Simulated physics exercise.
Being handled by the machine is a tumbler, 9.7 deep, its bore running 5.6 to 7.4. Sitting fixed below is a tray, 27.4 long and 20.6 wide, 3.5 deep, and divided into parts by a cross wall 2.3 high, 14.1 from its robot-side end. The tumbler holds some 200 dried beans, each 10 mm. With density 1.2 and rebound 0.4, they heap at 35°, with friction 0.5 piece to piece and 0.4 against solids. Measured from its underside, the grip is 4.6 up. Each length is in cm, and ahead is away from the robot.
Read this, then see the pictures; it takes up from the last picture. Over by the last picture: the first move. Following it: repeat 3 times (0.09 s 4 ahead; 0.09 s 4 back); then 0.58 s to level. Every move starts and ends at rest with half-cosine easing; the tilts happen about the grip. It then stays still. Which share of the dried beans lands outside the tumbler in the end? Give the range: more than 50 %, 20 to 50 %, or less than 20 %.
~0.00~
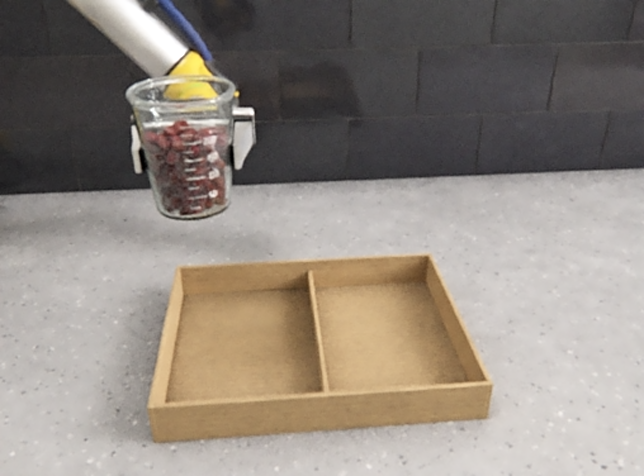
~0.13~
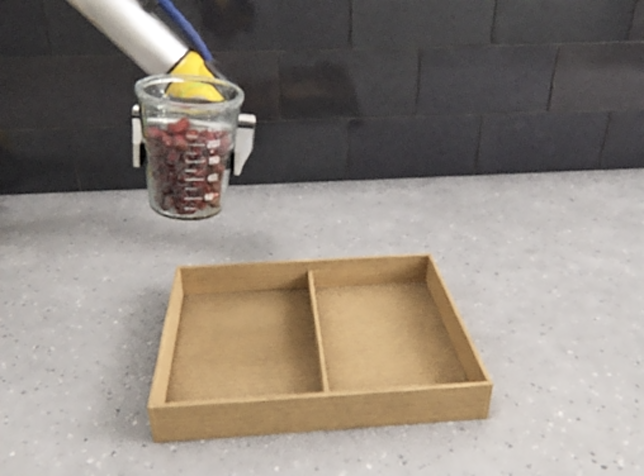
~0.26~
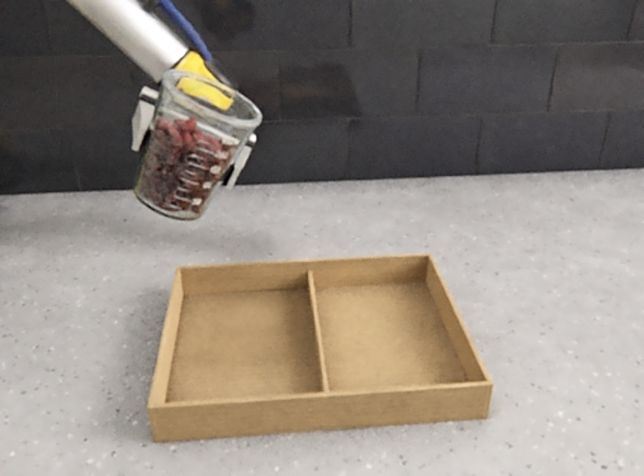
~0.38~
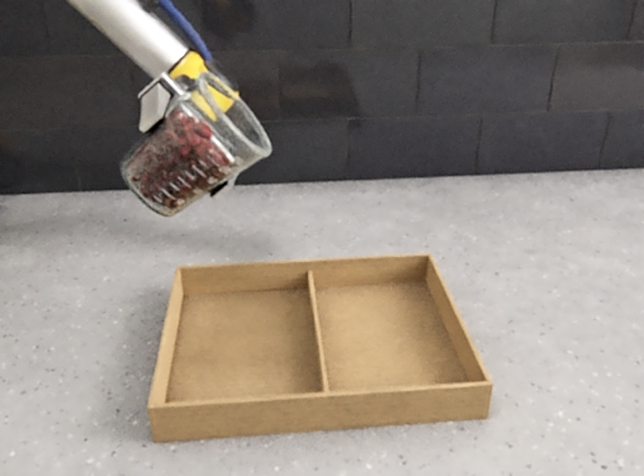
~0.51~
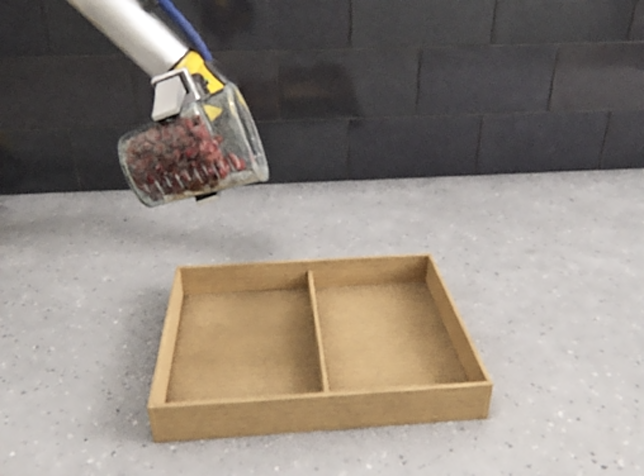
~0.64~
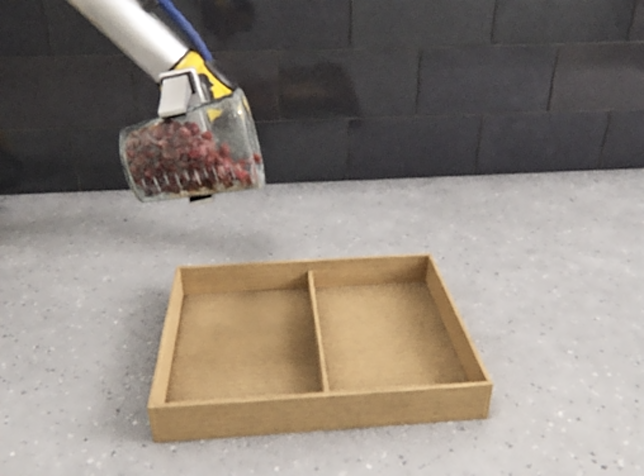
The range is more than 50 %.
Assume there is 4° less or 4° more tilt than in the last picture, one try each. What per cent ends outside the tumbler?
It would be around 75 and 90 per cent.
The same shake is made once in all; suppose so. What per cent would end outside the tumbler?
65 per cent or so.
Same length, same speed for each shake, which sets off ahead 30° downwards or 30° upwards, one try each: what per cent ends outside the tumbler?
Near 45 and 95 percent respectively.
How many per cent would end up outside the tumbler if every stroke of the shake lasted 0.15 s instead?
I'd expect close to 50 in a hundred.
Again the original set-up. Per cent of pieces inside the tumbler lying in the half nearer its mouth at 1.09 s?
My estimate is near 45 per cent.
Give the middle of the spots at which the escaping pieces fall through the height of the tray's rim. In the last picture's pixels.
Estimated centre near (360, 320) in pixels.
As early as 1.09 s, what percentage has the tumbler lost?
Roughly 70 percent is out.
By 1.09 s, tilted 79° forward, highest piece 21 above the table; 108 in the far-side part, 61 in the tumbler, 5 in the robot-side part, 1 on the table or floor, 22 in flight or on a rim.
By 1.54 s, tilted 26° forward, highest piece 22 above the table; 129 in the far-side part, 35 in the tumbler, 30 in the robot-side part, 2 on the table or floor, 1 in flight or on a rim.
By 1.96 s, level, highest piece 20 above the table; 129 in the far-side part, 35 in the tumbler, 31 in the robot-side part, 2 on the table or floor.
By 3.01 s, level, highest piece 20 above the table; 129 in the far-side part, 35 in the tumbler, 31 in the robot-side part, 2 on the table or floor.
Final count, 129 in the far-side part, 35 in the tumbler, 31 in the robot-side part, 2 on the table or floor. That is 82 % outside the tumbler.
